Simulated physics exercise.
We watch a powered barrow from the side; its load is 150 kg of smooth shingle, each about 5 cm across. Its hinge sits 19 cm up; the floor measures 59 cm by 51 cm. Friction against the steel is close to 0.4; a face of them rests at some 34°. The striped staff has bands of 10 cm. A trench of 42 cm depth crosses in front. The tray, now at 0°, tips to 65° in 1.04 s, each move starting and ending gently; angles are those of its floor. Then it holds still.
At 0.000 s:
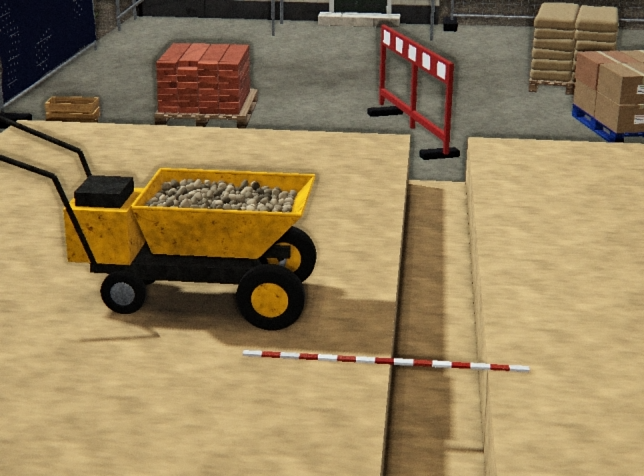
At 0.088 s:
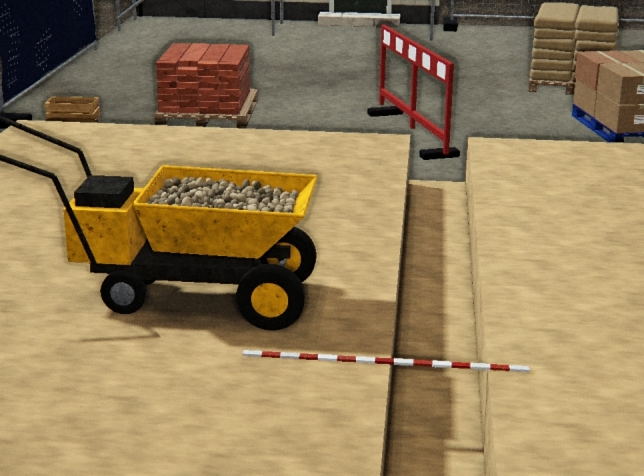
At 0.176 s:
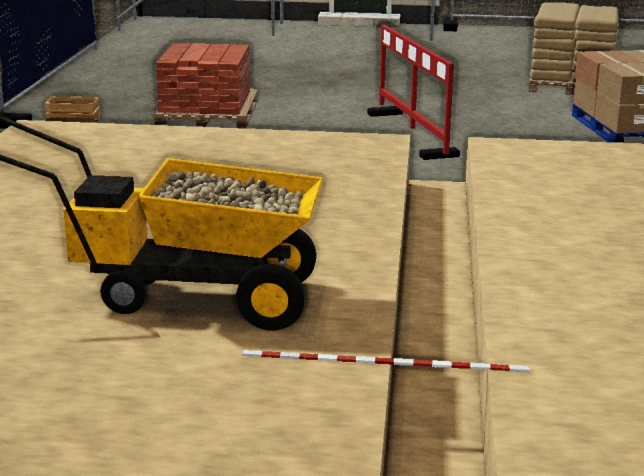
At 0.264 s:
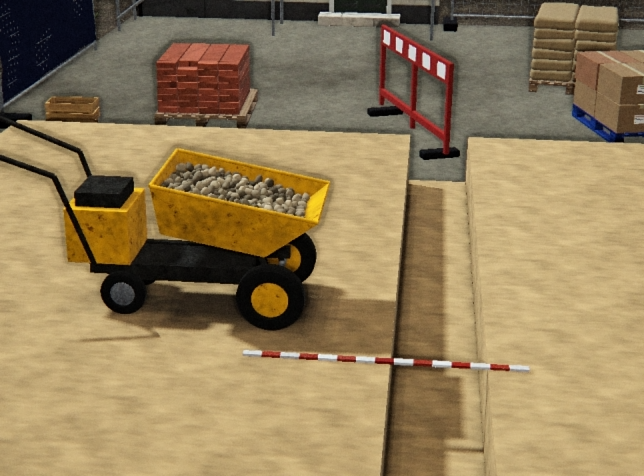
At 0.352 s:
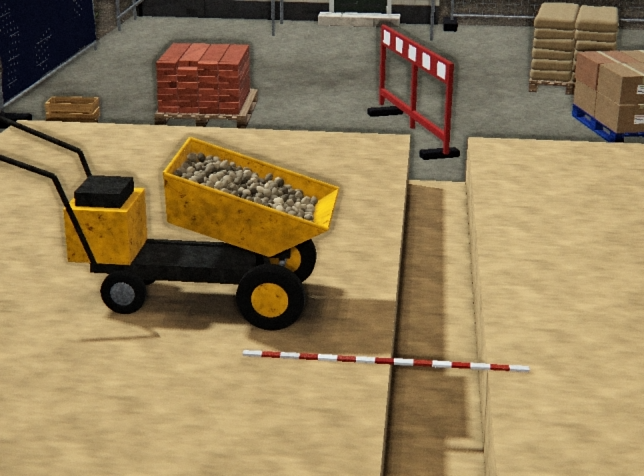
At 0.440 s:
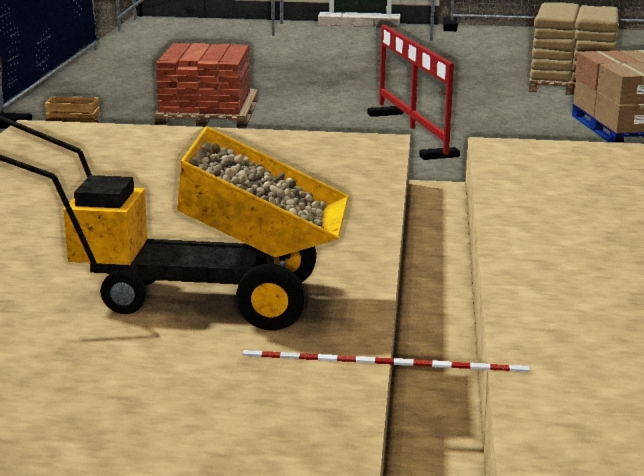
A yellow powered barrow loaded with smooth grey-brown stones stands side-on at the left of a sandy building yard, seen from slightly above by a still camera. A trench crosses the ground to its right, with a red-and-white striped staff lying across its edge and red bricks, a barrier, sacks and boxes behind. The tray starts level, then its rear rises gently and its front lip dips rightward, ending steeply tilted with the stones still inside.
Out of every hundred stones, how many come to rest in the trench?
Some 98 per cent of it.
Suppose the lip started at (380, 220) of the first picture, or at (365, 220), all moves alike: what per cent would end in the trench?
First some 50, then 70 per cent.
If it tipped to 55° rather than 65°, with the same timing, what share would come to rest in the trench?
It would be near 70 per cent.
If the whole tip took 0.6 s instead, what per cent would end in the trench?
Then about 100 per cent.
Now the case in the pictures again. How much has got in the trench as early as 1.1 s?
Some 30 per cent.
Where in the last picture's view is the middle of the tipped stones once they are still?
Near (438, 368).
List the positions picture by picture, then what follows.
In the first picture, the tray is at 0°, its lip at (302, 215); the top of the load is at (208, 194).
In the second picture, lip at (304, 216), floor tilted 1°, highest stones at (202, 191); the stones move at 0.3 m/s on average.
In the third picture, lip at (310, 219), floor tilted 5°, highest stones at (196, 185); the stones move at 0.5 m/s on average.
In the fourth picture, the tray is at 10°, its lip at (318, 223); the top of the load is at (189, 175); the stones move at 0.6 m/s on average.
In the fifth picture, the tray is at 17°, its lip at (328, 230); the top of the load is at (198, 165); the stones move at 0.8 m/s on average.
In the sixth picture, the tray is at 25°, its lip at (338, 238); the top of the load is at (211, 154); the stones move at 0.8 m/s on average.
After 0.8 s the floor is at 55°; 100 % in the tray; the foremost stones are at (360, 254).
After 1.1 s the floor is at 65°; 63 % in the tray, 7 % short of the trench, 30 % in the trench; the foremost stones are at (447, 358).
After 1.5 s the floor is at 65°; 23 % in the tray, 5 % short of the trench, 71 % in the trench; the foremost stones are at (476, 368).
After 3.4 s the floor is at 65°; 0 % in the tray, 2 % short of the trench, 98 % in the trench; the foremost stones are at (477, 382).
